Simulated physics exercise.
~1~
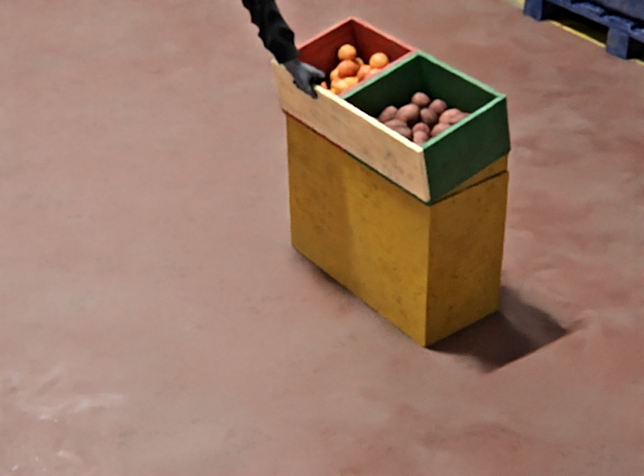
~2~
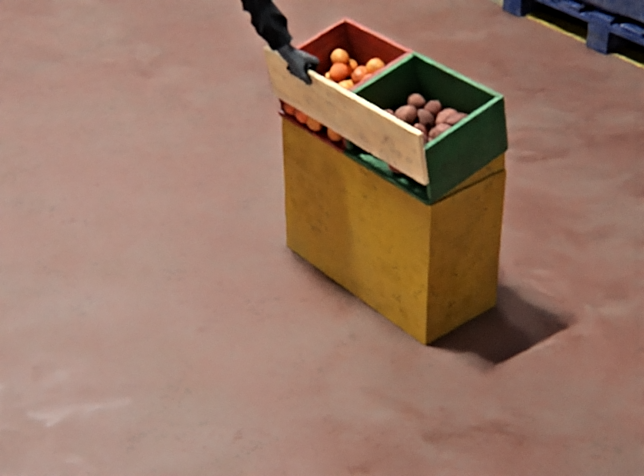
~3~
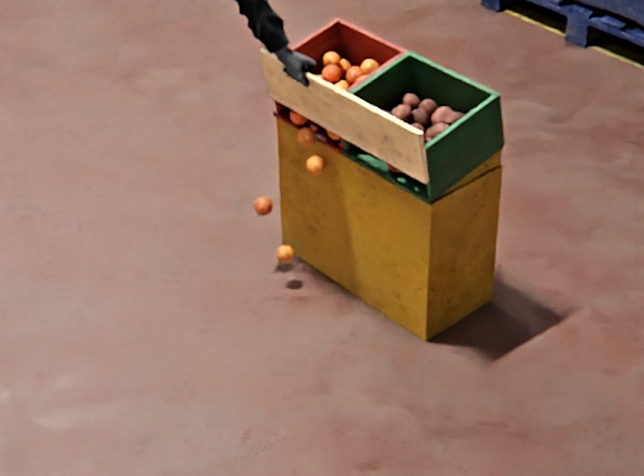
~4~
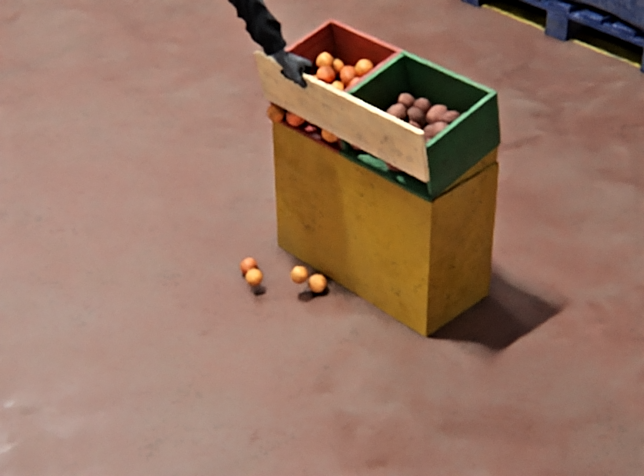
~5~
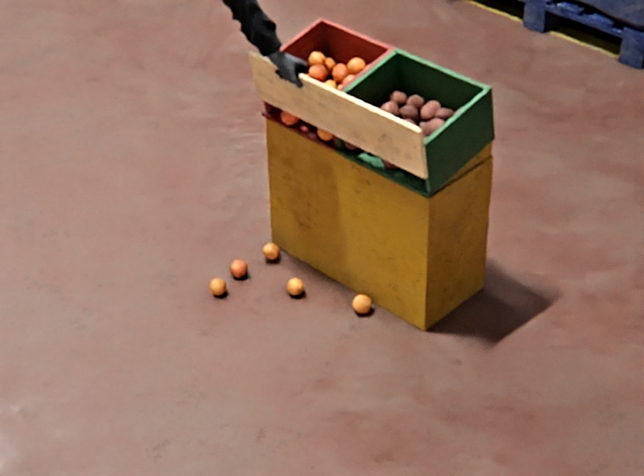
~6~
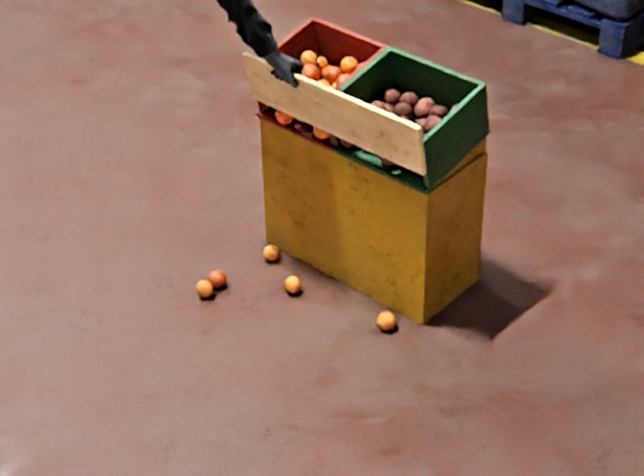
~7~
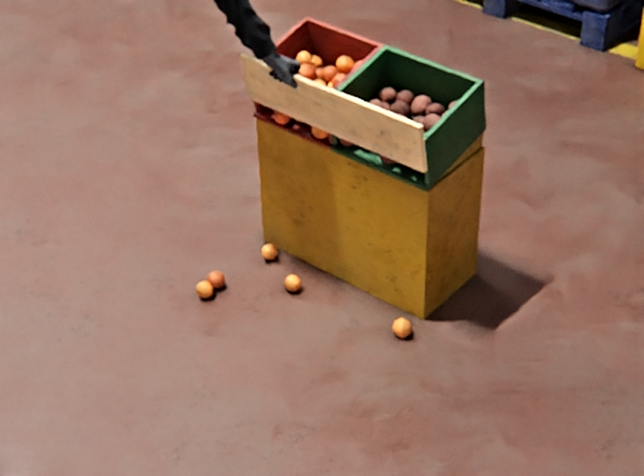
At the start, a dark gripping hand holds a pale wooden board across the front of a red bin of oranges and a green bin of reddish potatoes, both resting on a yellow block. The hand raises the board a little, opening a narrow gap beneath it. Several oranges slip out at the left and drop down the front of the block. They land on the reddish floor and roll apart, one heading right past the block's near corner. At the end, five oranges lie scattered on the floor, while the potatoes remain in the green bin and the board stays raised.
